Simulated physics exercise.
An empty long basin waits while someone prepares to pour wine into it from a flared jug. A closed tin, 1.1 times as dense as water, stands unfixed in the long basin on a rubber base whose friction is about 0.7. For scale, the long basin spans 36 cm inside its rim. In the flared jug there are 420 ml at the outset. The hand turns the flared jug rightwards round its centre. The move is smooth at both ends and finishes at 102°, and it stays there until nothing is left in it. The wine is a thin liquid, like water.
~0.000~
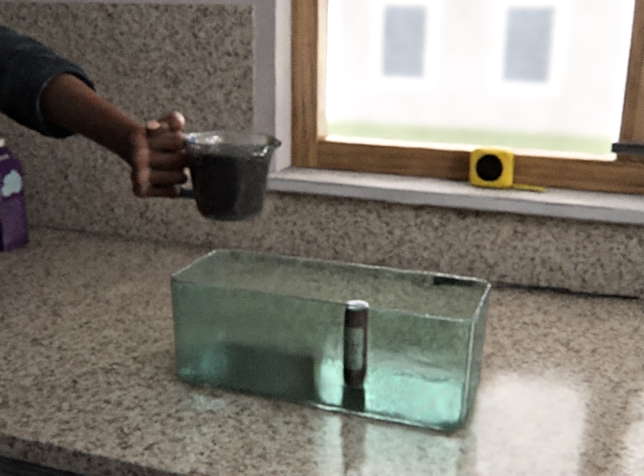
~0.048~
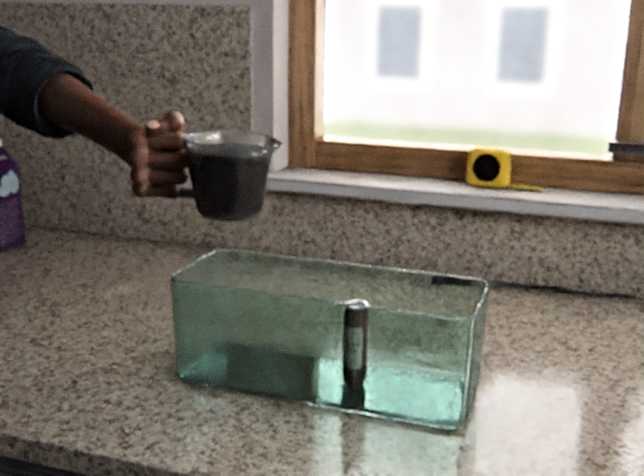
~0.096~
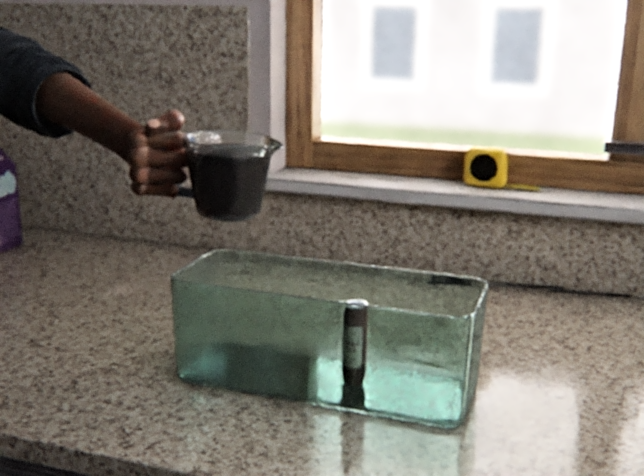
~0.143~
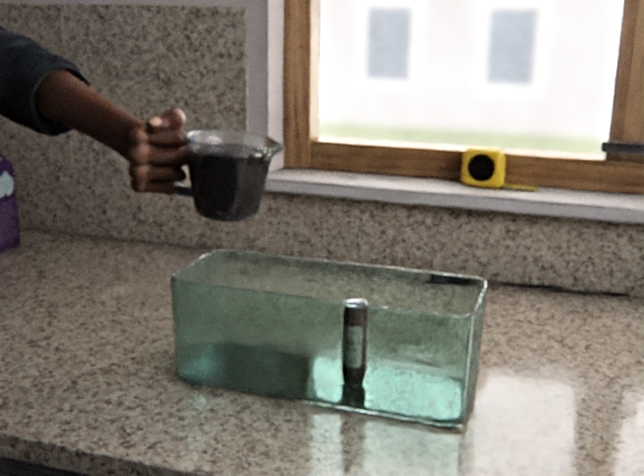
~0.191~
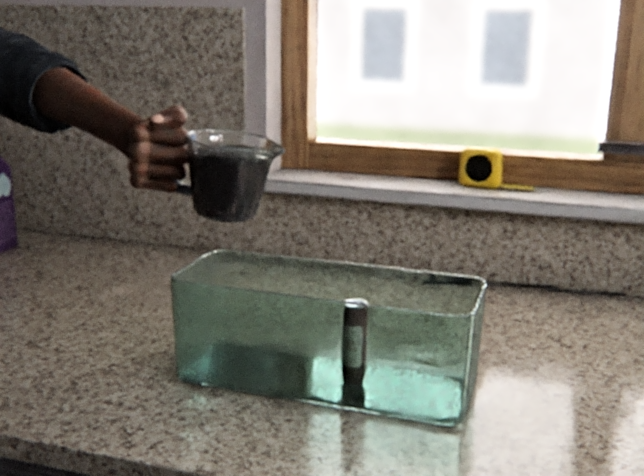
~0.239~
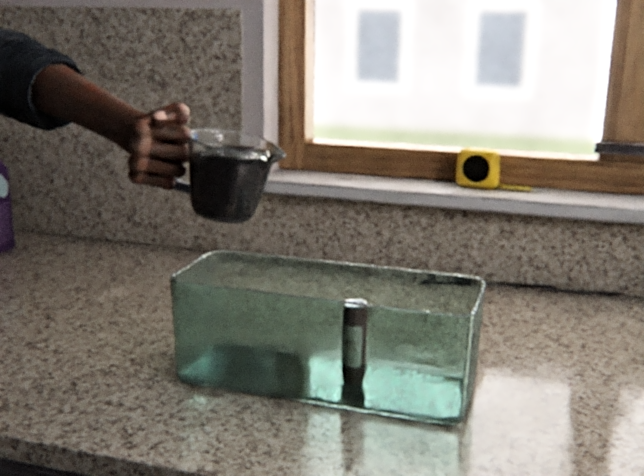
A hand held a clear jug of dark liquid above a long greenish glass basin with a small cylinder in it, then slowly tilted the jug slightly to the right.
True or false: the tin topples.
False.
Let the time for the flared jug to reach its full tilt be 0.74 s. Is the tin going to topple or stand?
Outcome - the tin remains standing.
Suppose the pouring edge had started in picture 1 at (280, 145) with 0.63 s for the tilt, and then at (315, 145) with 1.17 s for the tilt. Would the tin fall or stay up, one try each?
First it stays on its base; then it tips over.
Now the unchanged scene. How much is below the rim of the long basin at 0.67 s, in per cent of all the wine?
About 10%.
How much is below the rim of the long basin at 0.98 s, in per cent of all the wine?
Some 74 percent of the total.
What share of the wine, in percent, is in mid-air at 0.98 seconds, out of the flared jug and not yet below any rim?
Near 12 percent.
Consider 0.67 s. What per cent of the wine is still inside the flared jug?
Around 68 percent.
By 0.67 s the tilt is 62° and 69 per cent is still to pour; the tin stands where it began.
By 0.98 s the tilt is 96° and 13 per cent is still to pour; the tin stands 1 cm from where it began.
By 1.31 s the tilt is 102° and 0 per cent is still to pour; the tin stands 1 cm from where it began.
By 1.67 s the tilt is 102° and 0 per cent is still to pour; the tin stands 1 cm from where it began.
At rest the tin stands 1 cm from where it began.
